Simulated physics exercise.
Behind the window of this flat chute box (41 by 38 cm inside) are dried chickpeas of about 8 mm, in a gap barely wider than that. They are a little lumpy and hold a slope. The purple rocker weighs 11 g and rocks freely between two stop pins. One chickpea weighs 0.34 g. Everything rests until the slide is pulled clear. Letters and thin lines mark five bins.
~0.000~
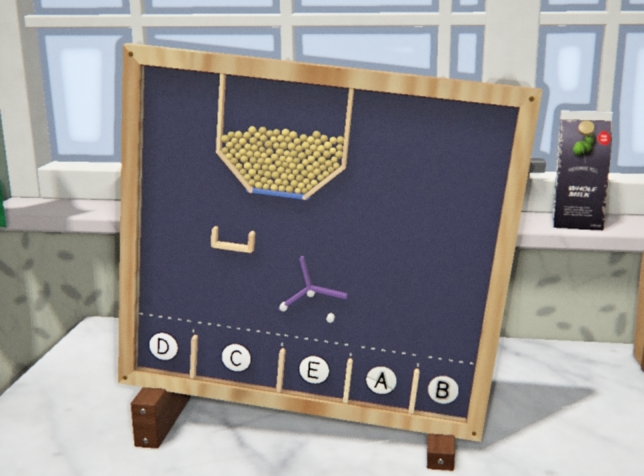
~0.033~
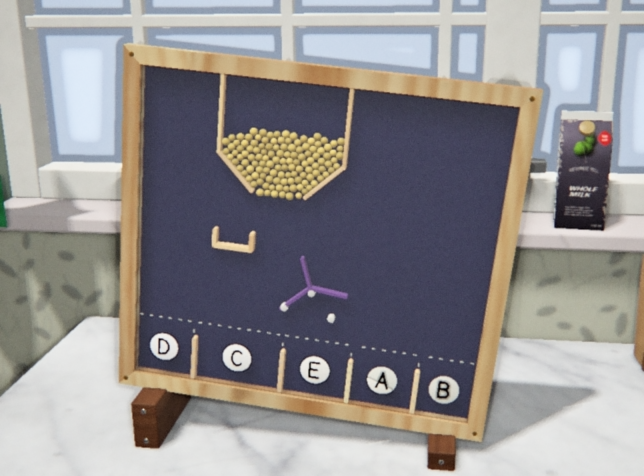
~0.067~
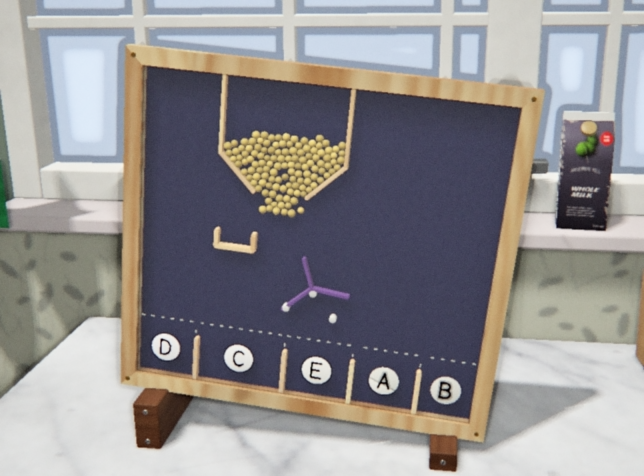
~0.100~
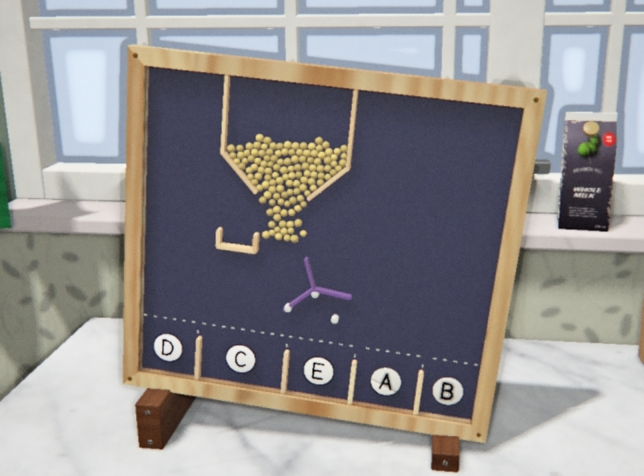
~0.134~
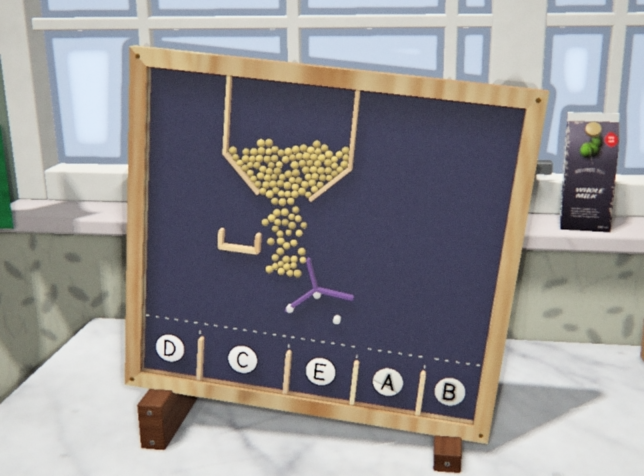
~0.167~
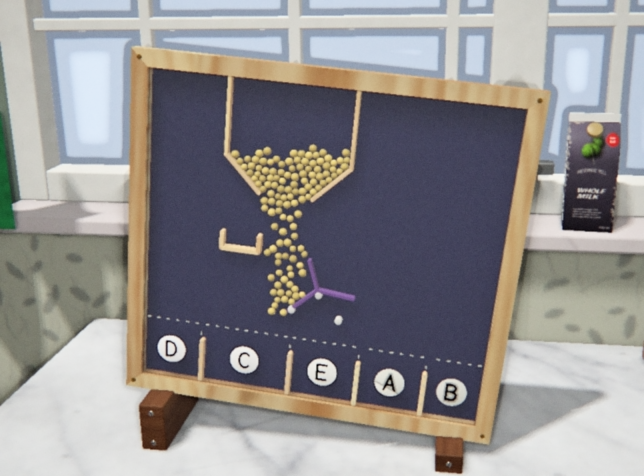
Yellowish chickpeas sit heaped in a funnel on a dark, wood-framed upright board, seen from the front on a marble counter before a window, with a dark carton at right. Below are a small wooden tray, a purple three-armed piece, white pegs and bins lettered D, C, E, A, B. The blue slide vanishes and chickpeas pour down between tray and purple piece as the view drifts slightly.
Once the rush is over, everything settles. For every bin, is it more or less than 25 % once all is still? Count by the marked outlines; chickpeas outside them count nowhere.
A: Less; B: Less; C: More; D: Less; E: Less than 25 %.
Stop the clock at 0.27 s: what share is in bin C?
About 20 per cent.
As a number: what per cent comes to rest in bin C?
About 90 per cent.
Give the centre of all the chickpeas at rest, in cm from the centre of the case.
About 8 cm left and 14 cm below.
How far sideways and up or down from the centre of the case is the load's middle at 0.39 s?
About 7 cm left and 9 cm below.
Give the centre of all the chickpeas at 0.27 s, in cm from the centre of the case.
Some 5 cm left and 1 cm below.
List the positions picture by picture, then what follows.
The first picture shows tilted 6° clockwise; about 120 chickpeas; chickpeas centred (283, 159); purple rocker (311, 292) tilted 14°; A (381, 380), B (443, 390), C (236, 358), D (164, 347), E (314, 370); slide (249, 190) to (308, 197).
The second picture shows chickpeas centred (283, 161); 5 out, bottom chickpea (290, 196).
The third picture shows chickpeas centred (285, 166); 15 out, bottom chickpea (292, 213).
The fourth picture shows chickpeas centred (286, 177); 29 out, bottom chickpea (295, 239); purple rocker (315, 294) tilted 14°.
The fifth picture shows chickpeas centred (287, 186); 37 out, bottom chickpea (298, 274).
The sixth picture shows chickpeas centred (287, 205); 52 out, bottom chickpea (284, 313); purple rocker (319, 295) tilted 14°; wall ends (203, 341), (290, 354), (358, 365), (425, 375), (223, 232) to (260, 237), (231, 73) to (259, 192).
After 0.27 s, C 20 %; purple rocker left end down 14°.
After 0.39 s, C 55 %; purple rocker left end down 14°.
After 0.62 s, C 90 %, E 5 %; purple rocker left end down 14°.
All still by 1.6 s, A 0 %, B 0 %, C 90 %, D 0 %, E 5 %, elsewhere 5 %; purple rocker left end down 14°.
